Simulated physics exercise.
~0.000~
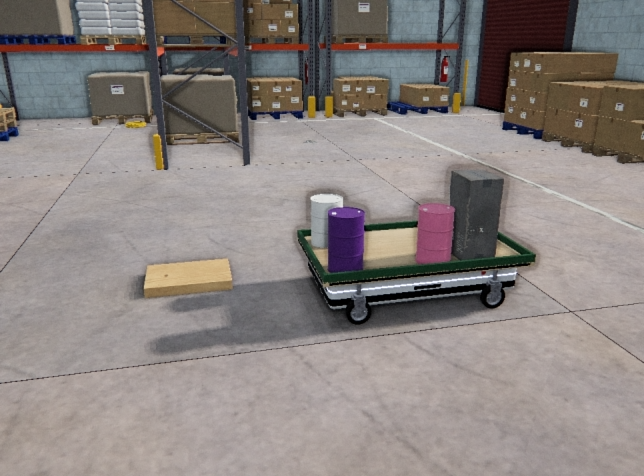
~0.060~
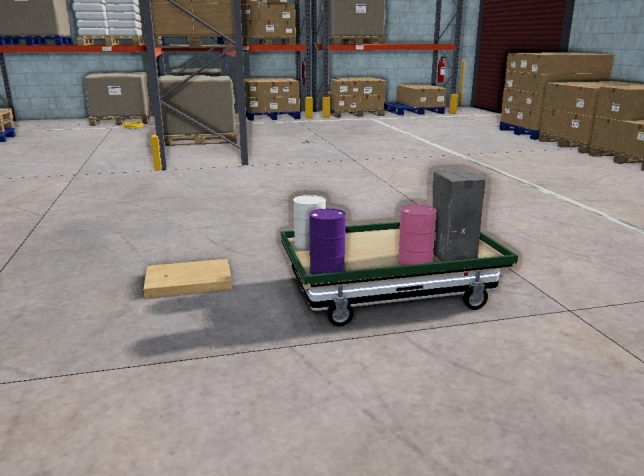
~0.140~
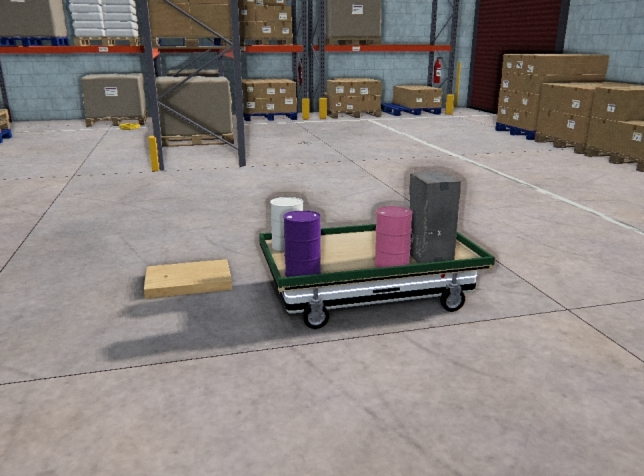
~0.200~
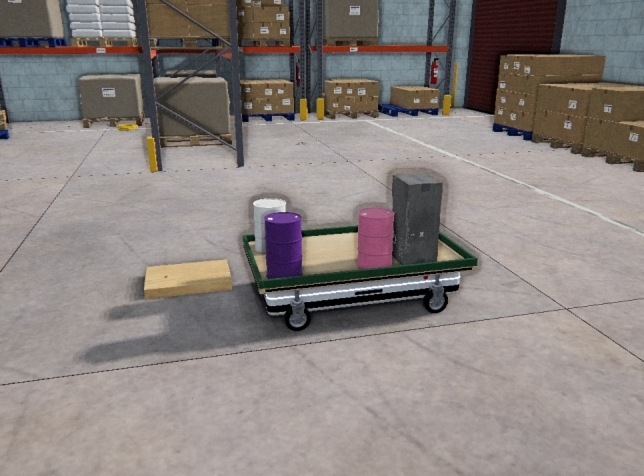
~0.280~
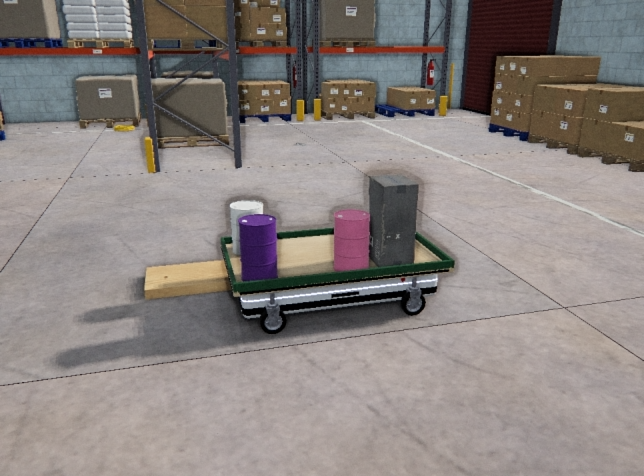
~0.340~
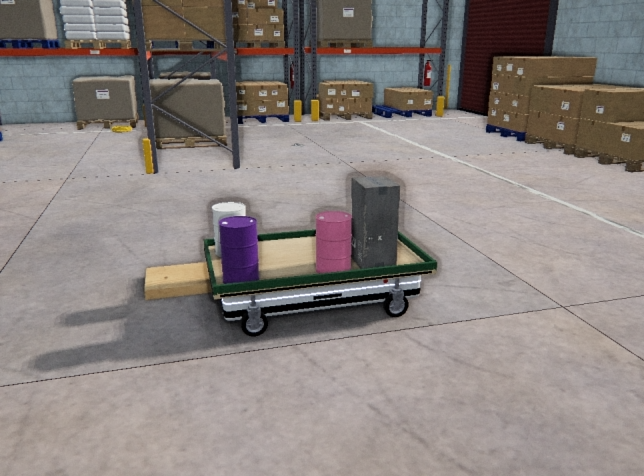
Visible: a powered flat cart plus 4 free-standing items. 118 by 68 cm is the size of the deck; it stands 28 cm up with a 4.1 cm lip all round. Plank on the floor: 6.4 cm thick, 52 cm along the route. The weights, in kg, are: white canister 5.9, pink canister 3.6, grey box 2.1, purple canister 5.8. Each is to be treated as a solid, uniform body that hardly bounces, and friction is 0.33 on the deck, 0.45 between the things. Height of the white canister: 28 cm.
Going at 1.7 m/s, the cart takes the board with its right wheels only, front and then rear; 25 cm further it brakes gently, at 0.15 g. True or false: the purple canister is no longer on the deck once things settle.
True.
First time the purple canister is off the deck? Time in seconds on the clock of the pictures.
It happens near 1.0 s.
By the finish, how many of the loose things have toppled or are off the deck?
That gives 3.
Around 0.74 s, cart has run 126 cm; purple canister at 36° to upright near (116, 265); white canister at 36° to upright; pink canister shifted 2 cm.
Around 1.34 s, cart has run 228 cm; purple canister now off the deck; white canister on its side; grey box at 42° to upright.
Around 1.84 s, cart has run 291 cm; grey box now off the deck; white canister on its side.
Finally (3.0 s), off the deck, grey box and purple canister; on their side or leaning hard on the deck, white canister; the last one still in place (within 10 cm).
